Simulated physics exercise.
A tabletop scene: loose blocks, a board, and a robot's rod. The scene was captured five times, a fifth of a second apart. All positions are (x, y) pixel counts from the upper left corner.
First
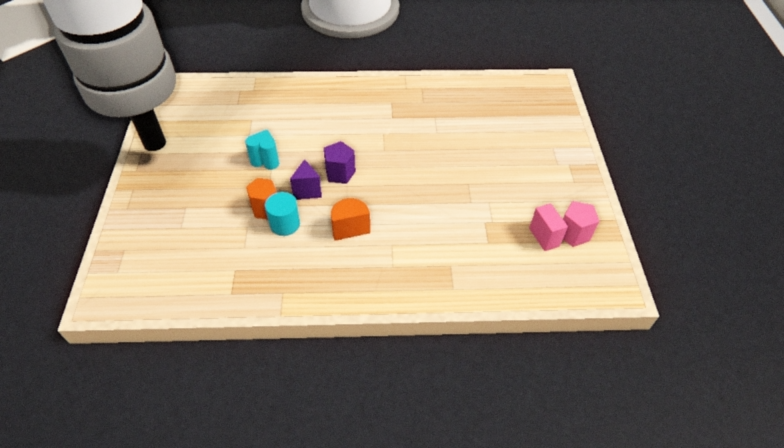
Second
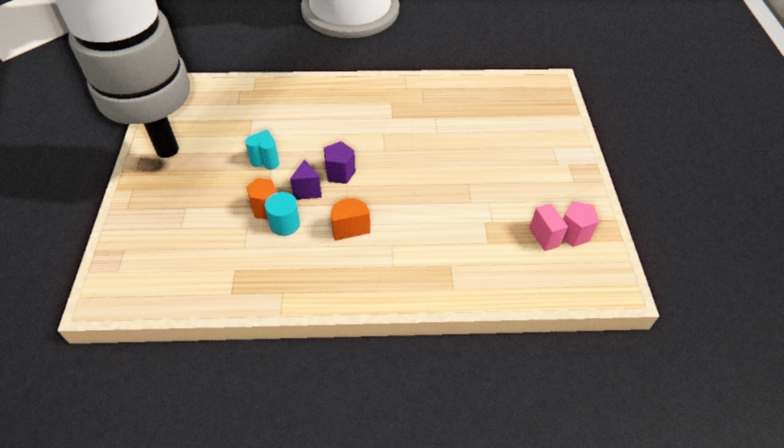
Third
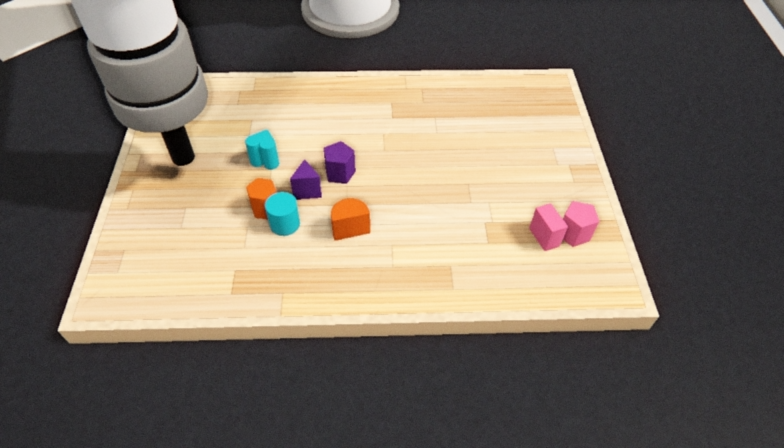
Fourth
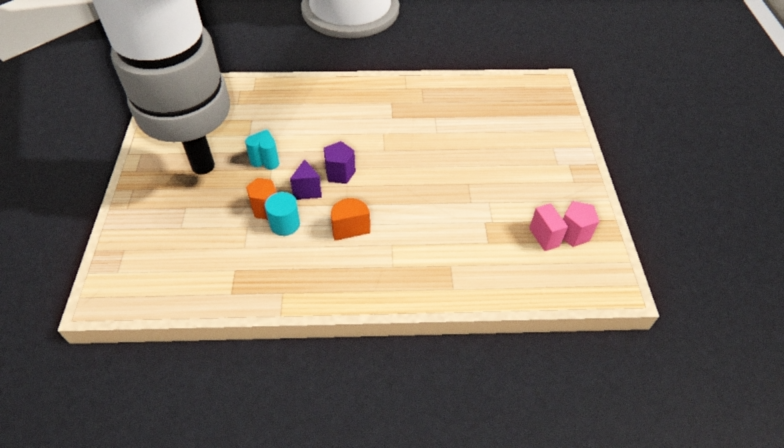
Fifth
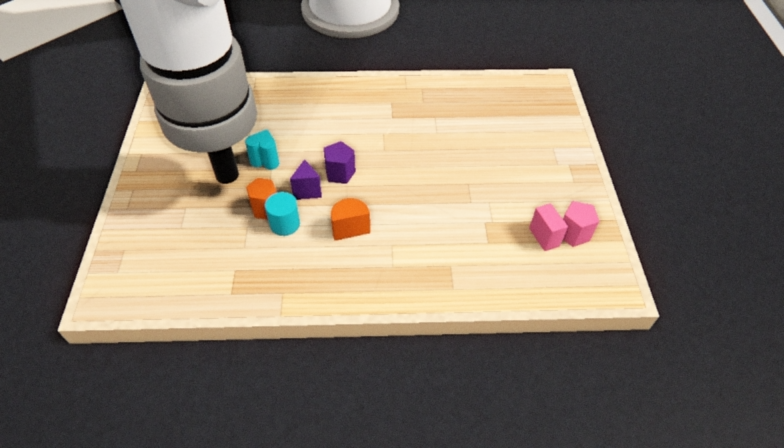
A robot arm moving its black rod rightward and slightly down over a wooden board, the scattered colourful blocks staying still.
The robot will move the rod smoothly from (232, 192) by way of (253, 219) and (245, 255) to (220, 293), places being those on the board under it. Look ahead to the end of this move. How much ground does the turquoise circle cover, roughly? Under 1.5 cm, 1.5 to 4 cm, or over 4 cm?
Covers 1.5 to 4 cm.
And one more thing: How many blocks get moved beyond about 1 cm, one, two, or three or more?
The answer is two blocks.
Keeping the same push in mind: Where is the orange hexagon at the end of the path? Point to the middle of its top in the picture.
My estimate: (274, 196).
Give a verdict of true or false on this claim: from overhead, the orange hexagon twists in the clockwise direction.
That claim is false.
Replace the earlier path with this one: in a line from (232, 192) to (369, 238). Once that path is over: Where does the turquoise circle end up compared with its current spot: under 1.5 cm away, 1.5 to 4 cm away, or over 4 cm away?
The answer here is over 4 cm.
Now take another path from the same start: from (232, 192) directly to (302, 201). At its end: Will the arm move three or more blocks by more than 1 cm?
I'd say yes.
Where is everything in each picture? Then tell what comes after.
Tip of the rod at (155, 144), middles of tops, orange hexagon at (261, 188), turquoise heart at (261, 139), turquoise circle at (281, 204), in the first picture.
Rod at (168, 151), nothing pushed, in the second picture.
Rod at (184, 158), nothing pushed, in the third picture.
Rod at (203, 167), nothing pushed, in the fourth picture.
Rod at (227, 176), orange hexagon at (261, 188), turquoise heart at (261, 139), turquoise circle at (281, 204), in the fifth picture.
On the path given first. One third of the way, rod at (249, 204); orange hexagon at (274, 195), turned 55° anticlockwise; turquoise circle at (298, 208).
Two thirds of the way, rod at (240, 241); orange hexagon at (274, 196), turned 60° anticlockwise; turquoise circle at (298, 208).
At the end, rod at (214, 278); orange hexagon at (274, 196), turned 60° anticlockwise; turquoise heart unmoved; turquoise circle at (298, 208).
